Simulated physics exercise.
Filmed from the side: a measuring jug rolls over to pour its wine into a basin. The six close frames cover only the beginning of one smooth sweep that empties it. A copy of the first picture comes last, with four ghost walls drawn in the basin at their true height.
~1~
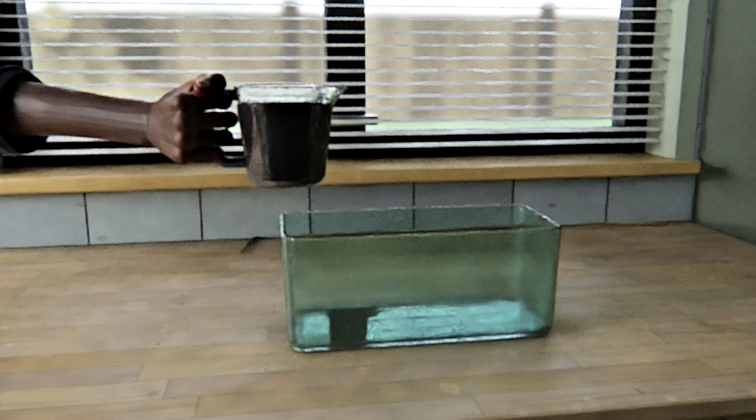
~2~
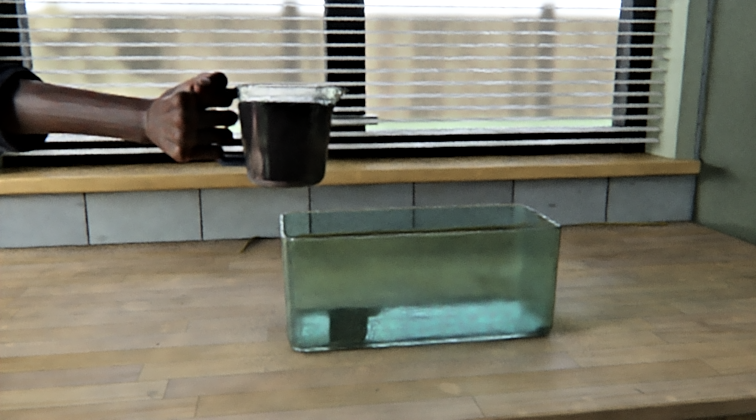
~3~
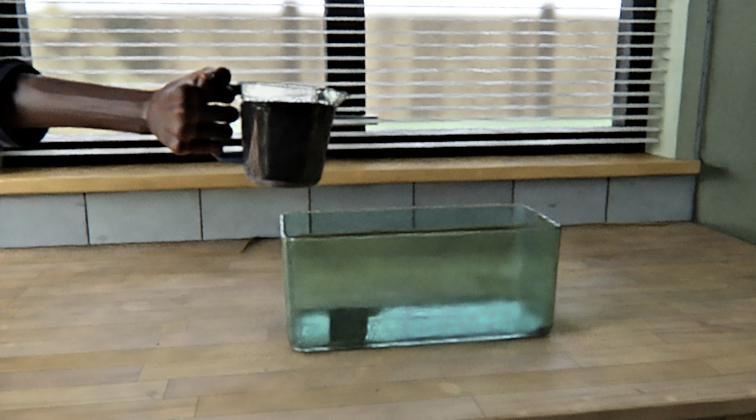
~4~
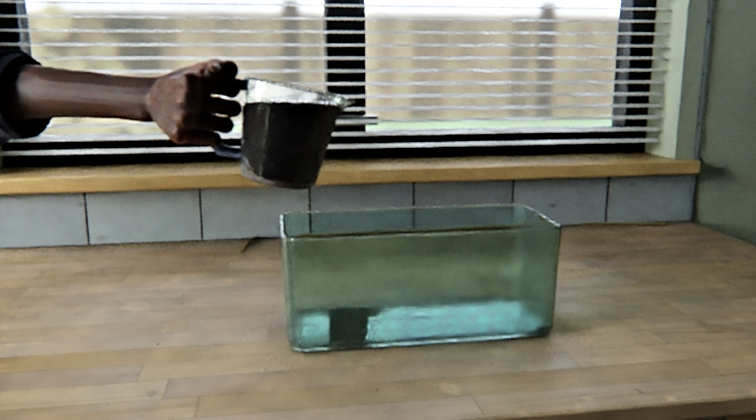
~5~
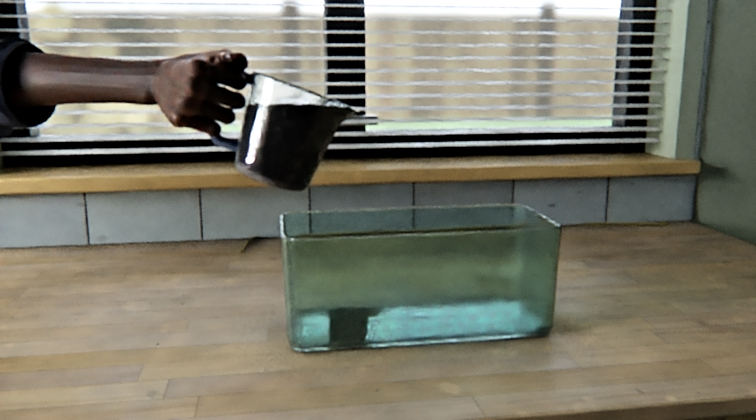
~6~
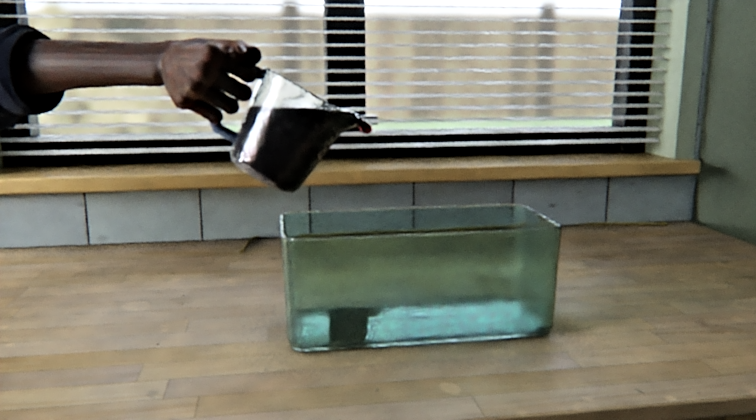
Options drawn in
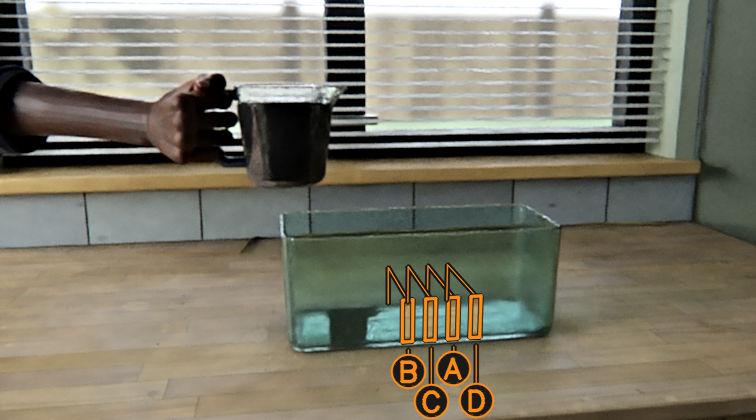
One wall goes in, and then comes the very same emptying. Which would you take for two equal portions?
Best: B.
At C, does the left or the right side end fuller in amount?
The left side.
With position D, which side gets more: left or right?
The left side.
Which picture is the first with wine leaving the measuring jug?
Picture 6.
On the marked copy, A at (453, 346); B at (408, 349); C at (431, 347); D at (476, 344).
With A, about 96 % ends left of the wall and 4 % right of it.
With B, about 50 % ends left of the wall and 49 % right of it.
With C, about 87 % ends left of the wall and 12 % right of it.
With D, about 96 % ends left of the wall and 4 % right of it.
